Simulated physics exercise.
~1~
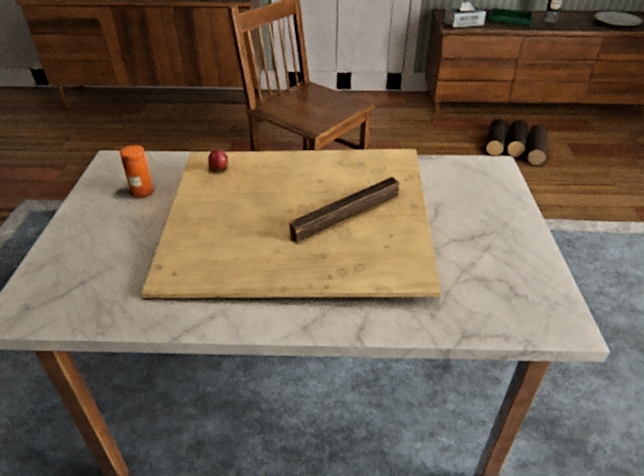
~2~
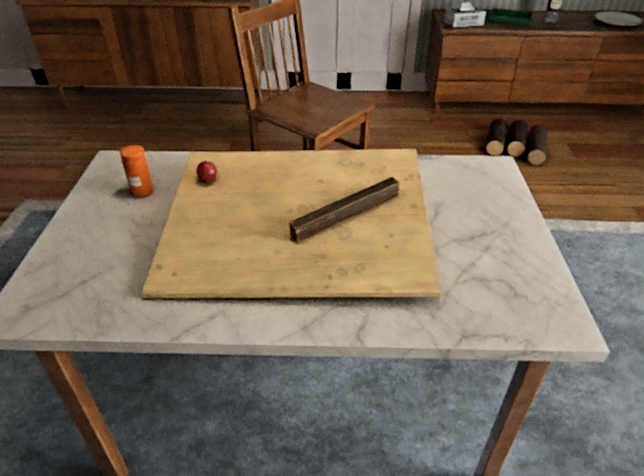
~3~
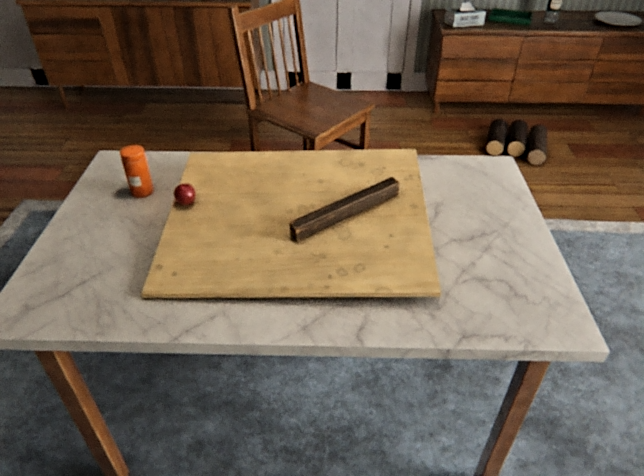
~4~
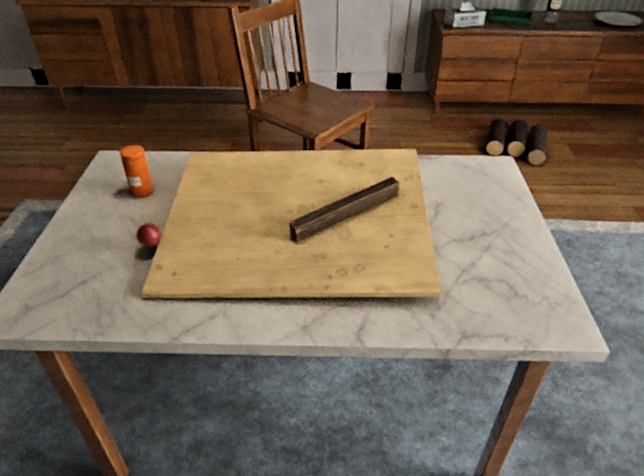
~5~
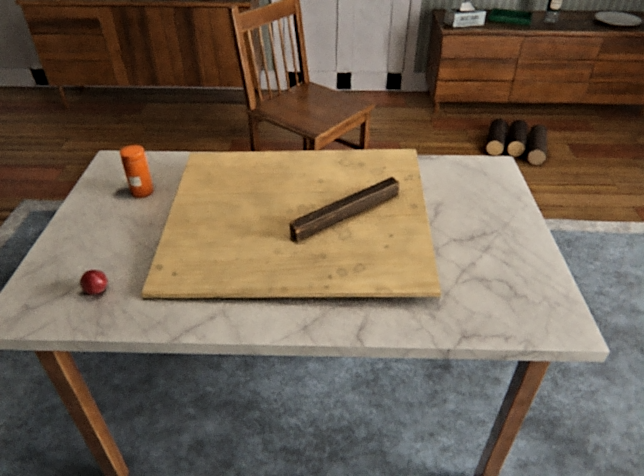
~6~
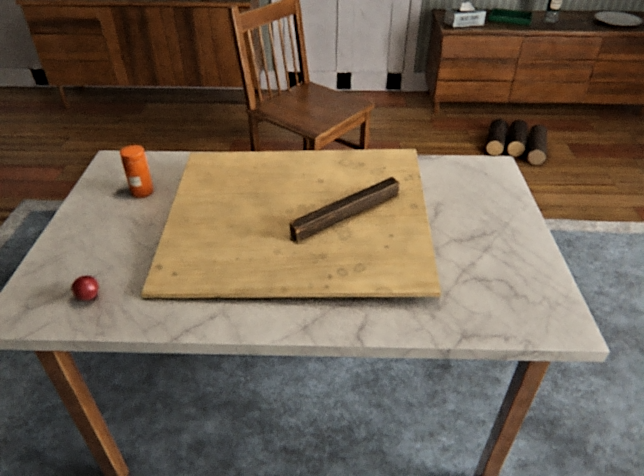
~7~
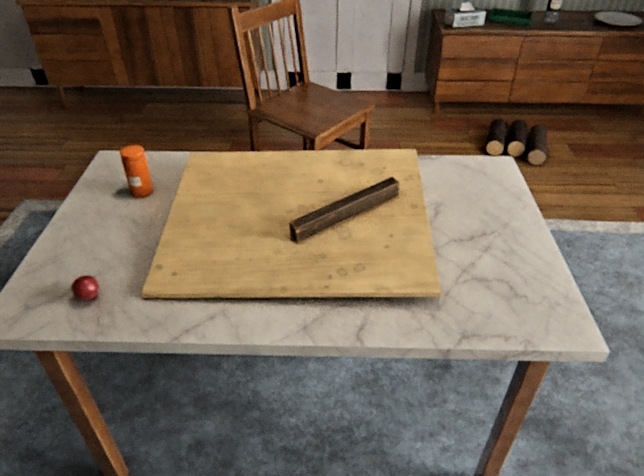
We see a marble-topped table holding a wooden board with a dark block on it, an orange jar, and a red apple. The apple moves left and toward the near side, leaves the board over its left edge, and comes to rest on the tabletop near the front left.
